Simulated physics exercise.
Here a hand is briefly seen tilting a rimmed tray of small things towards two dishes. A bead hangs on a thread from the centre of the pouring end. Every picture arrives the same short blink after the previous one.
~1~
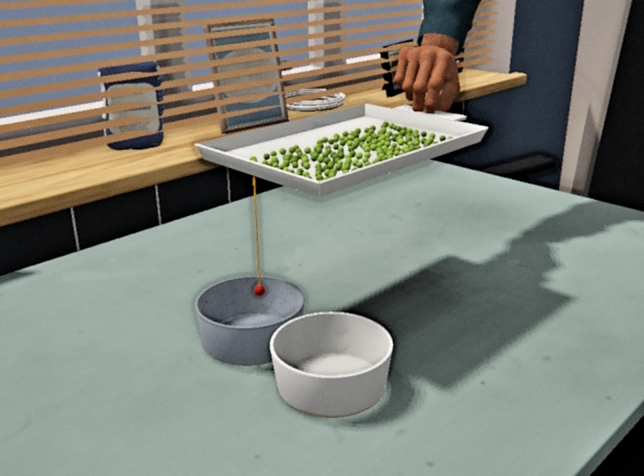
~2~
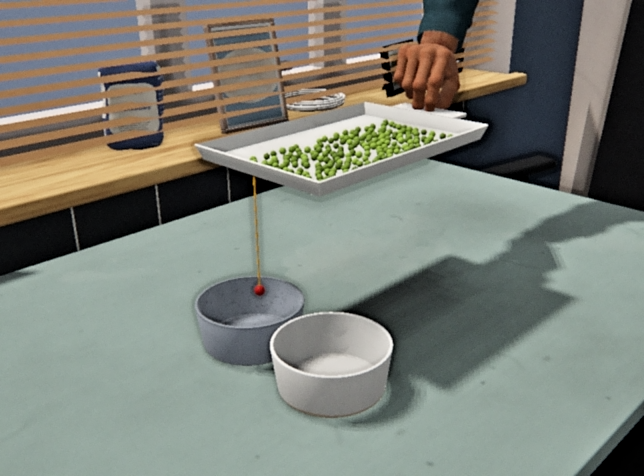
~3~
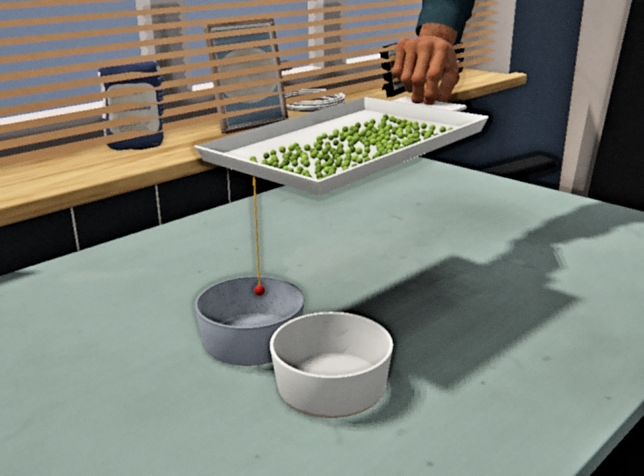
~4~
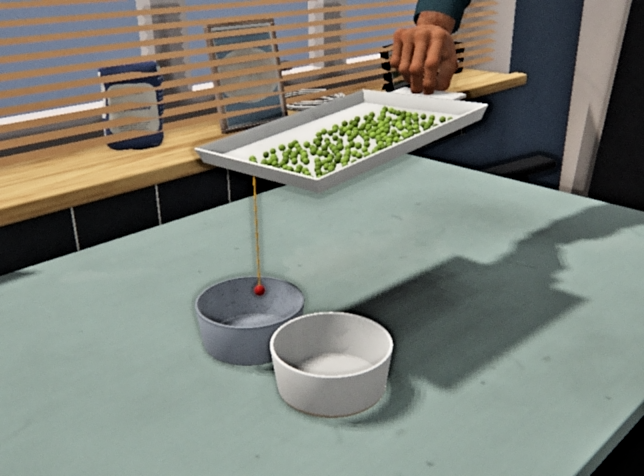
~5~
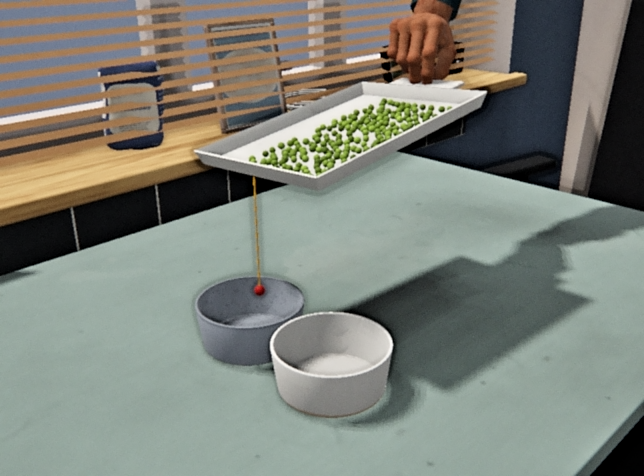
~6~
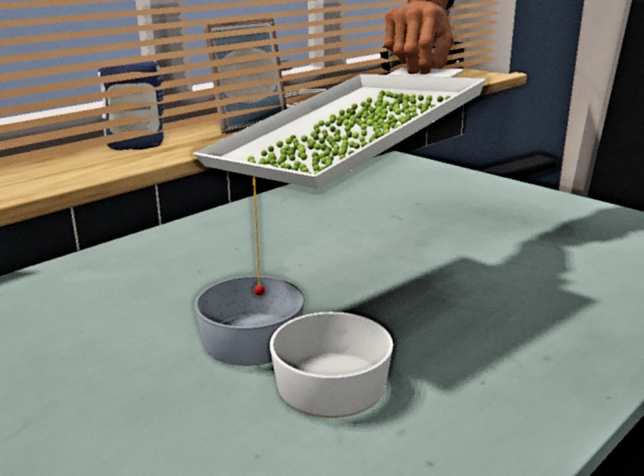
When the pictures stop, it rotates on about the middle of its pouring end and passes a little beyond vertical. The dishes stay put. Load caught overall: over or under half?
Under.
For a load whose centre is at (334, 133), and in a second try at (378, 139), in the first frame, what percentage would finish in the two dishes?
You'd get 20 % the first time and 20 % the second.
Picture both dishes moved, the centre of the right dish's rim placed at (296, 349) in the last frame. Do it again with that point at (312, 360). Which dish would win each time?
The one at left the first time, the one at left the second.
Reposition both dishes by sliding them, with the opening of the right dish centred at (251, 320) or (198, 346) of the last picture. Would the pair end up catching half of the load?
For the two tries in order: Exceeding half, not as much as half.
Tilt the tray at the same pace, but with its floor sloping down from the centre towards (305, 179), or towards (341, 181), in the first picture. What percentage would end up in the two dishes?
90 % then 100 %, roughly.
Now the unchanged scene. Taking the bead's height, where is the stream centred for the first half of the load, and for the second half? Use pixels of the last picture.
Early half: (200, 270); late half: (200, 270).
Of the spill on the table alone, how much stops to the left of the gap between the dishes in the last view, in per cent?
100 %, roughly.
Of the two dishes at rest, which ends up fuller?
The fuller one is the left side.
Soon, tray tipped steeply; nearly all on the tray; a small part outside both; a stray few in the air.
A while on, tray tipped right over; a stray few on the tray; about a quarter in the left dish; about two thirds outside both; a small part in the air.
Towards the end, tray tipped past a quarter turn; about a third in the left dish; about two thirds outside both.
Finally, tray tipped past a quarter turn; none in the right dish; about a third in the left dish; about two thirds outside both.
